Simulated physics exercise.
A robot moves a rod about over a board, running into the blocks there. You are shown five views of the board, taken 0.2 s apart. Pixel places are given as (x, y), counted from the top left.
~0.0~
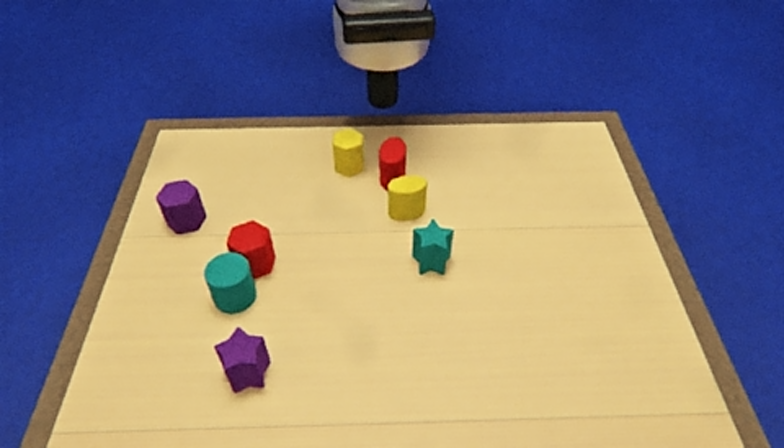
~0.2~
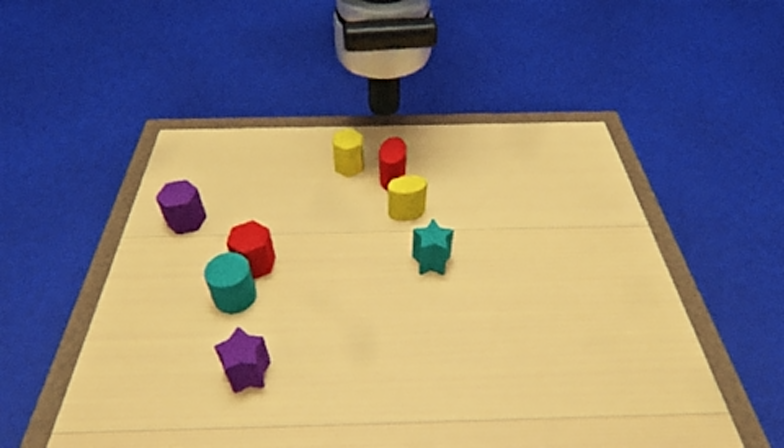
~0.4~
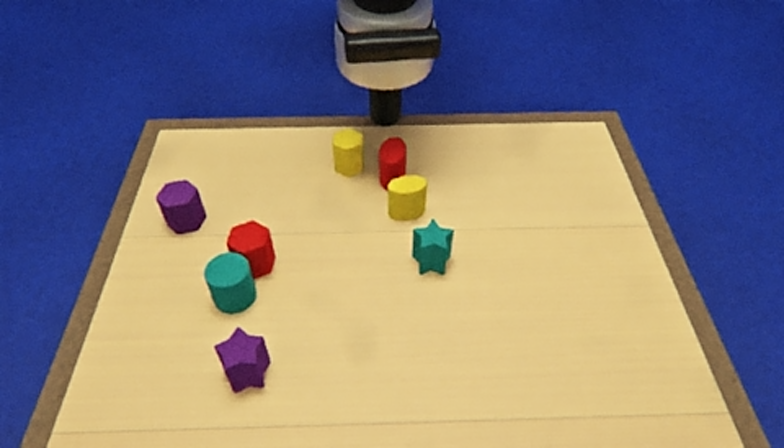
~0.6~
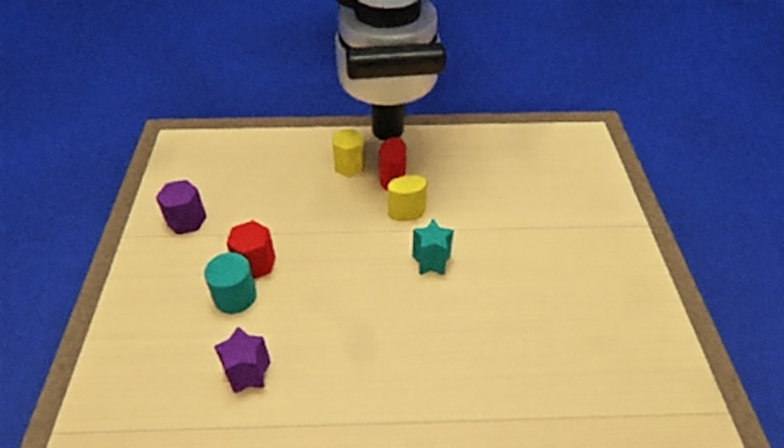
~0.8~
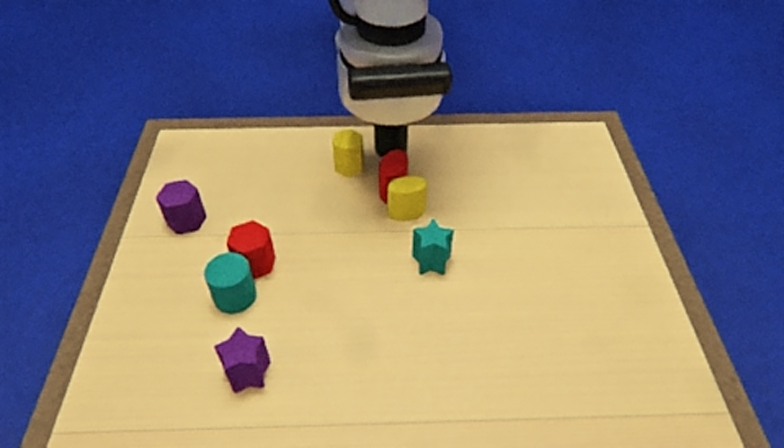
The clip opens on a tan board scattered with yellow, red, purple and turquoise blocks, with a robot's dark rod above its far edge. The rod moves slowly toward the viewer while the blocks stay still, then nudges the red oval block slightly nearer the yellow oval one.
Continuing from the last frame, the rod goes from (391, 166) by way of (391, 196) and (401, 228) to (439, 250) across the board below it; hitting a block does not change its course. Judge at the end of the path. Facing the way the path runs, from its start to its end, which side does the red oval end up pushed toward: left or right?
The right-hand side.
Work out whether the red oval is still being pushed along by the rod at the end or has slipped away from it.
No longer ahead of the rod.
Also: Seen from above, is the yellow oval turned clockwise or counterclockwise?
Overhead view: Anti-clockwise.
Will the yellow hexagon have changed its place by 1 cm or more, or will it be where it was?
By the last moment, the yellow hexagon will still be in its place.
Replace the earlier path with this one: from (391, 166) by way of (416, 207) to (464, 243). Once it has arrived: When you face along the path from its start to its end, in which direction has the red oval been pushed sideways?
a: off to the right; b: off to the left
Choice a: Off to the right.
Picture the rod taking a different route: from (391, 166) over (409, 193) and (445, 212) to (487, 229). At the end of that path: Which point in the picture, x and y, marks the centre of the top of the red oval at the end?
When the path ends, it will be at (395, 188).
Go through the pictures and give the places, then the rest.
Rod's lower end at (383, 101); yellow hexagon at (348, 138); red oval at (393, 149); yellow oval at (408, 184); turquoise star block at (434, 234), in the first frame.
Rod at (384, 108); blocks still, in the second frame.
Rod at (386, 118); blocks still, in the third frame.
Rod at (388, 132); blocks still, in the fourth frame.
Rod at (391, 150); yellow hexagon at (348, 138); red oval at (394, 162); yellow oval at (408, 184); turquoise star block at (434, 234), in the fifth frame.
What follows on the original path. One third of the way, rod at (391, 180); red oval at (386, 193), turned 30° clockwise; yellow oval at (414, 199), turned 65° anticlockwise.
Two thirds of the way, rod at (402, 213); red oval at (380, 220), turned 85° clockwise; yellow oval at (432, 209), turned 55° anticlockwise; turquoise star block at (436, 236).
At the end, rod at (440, 235); yellow hexagon still; red oval at (381, 221), turned 95° clockwise; yellow oval at (474, 221), turned 95° anticlockwise; turquoise star block at (456, 247), turned 85° clockwise.
